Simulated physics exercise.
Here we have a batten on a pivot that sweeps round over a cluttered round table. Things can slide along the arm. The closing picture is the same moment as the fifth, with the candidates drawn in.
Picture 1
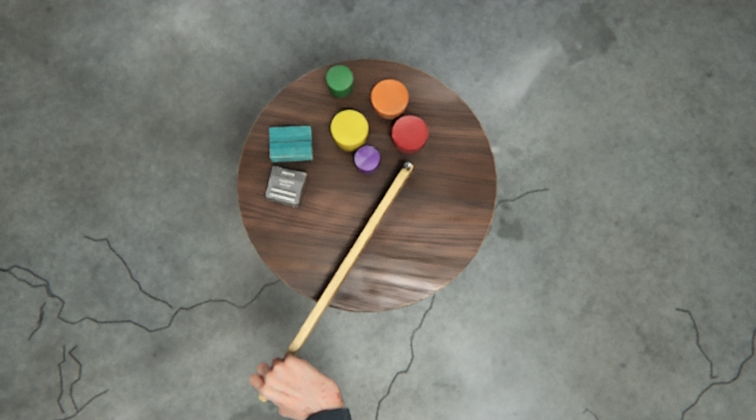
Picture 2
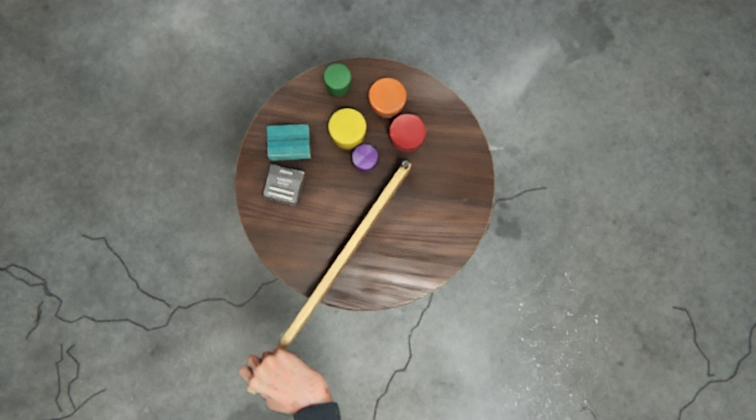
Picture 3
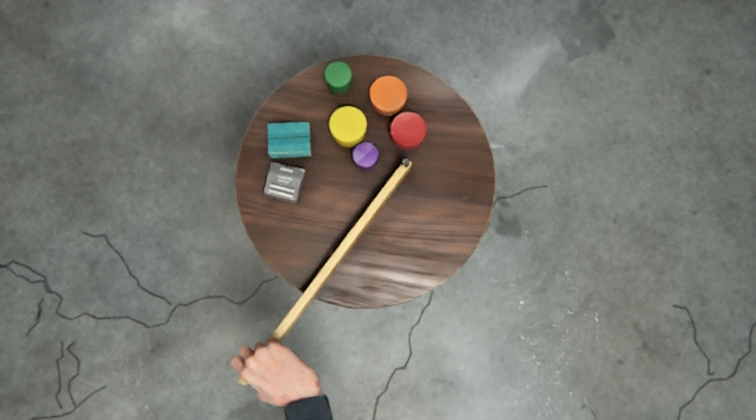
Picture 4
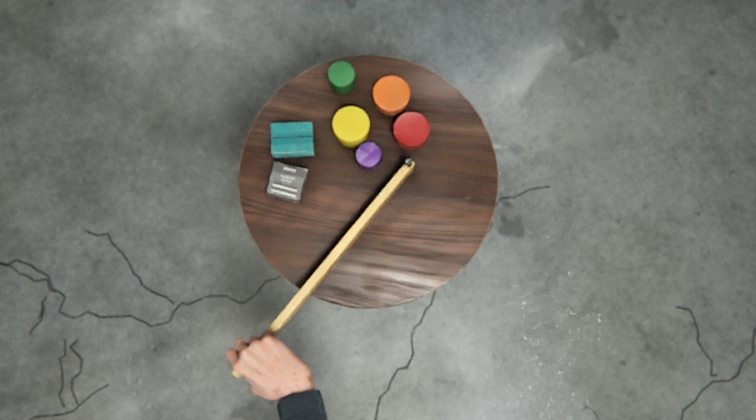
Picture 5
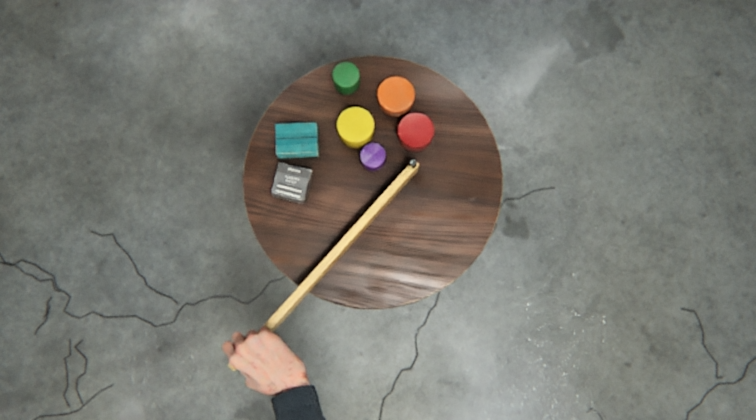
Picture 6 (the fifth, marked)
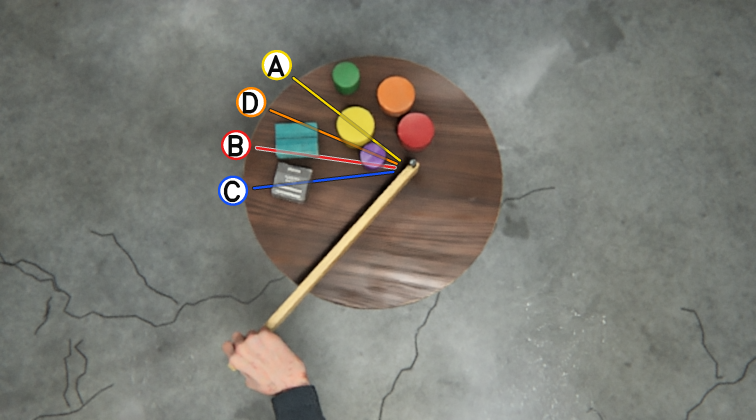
On a cracked grey concrete floor, seen from directly above, stands a round dark wooden table. Green, orange, yellow, red and purple round containers cluster near its top, with a turquoise box and a grey box at the left and a pale wooden arm reaching in from below. A hand swings the arm's lower end slightly left and upward, its tip barely shifting, while the objects keep their arrangement and the view drifts very slightly.
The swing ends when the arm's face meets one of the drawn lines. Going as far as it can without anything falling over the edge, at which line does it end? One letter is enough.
Line D.
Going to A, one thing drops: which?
The turquoise box.
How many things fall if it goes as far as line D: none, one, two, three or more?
In all, none.
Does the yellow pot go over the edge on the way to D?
By then, no.
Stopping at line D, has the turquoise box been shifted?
Yes.
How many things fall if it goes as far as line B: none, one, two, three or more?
In all, none.
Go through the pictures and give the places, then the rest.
In the first picture, purple tin (367, 160); grey box (287, 187); yellow pot (350, 131).
In the second picture, arm (352, 243); turquoise box (289, 143).
In the third picture, arm (350, 239); red tub (408, 131).
In the fourth picture, arm (349, 237); purple tin (369, 157).
In the fifth picture, arm (351, 235); yellow pot (356, 128); turquoise box (297, 141); orange tub (396, 97).
On the marked copy, A at (346, 119); B at (326, 158); C at (324, 180); D at (333, 137).
Taking D. A third of the way, arm (326, 200); green tin (347, 79); orange tub (396, 97).
Two thirds of the way, arm (320, 159); turquoise box (297, 112); grey box (286, 142).
When it is over, arm (328, 131); turquoise box (317, 78); green tin (354, 76); nothing has fallen.
As for the rest, A drops the turquoise box; B is safe but short; C is safe but short.
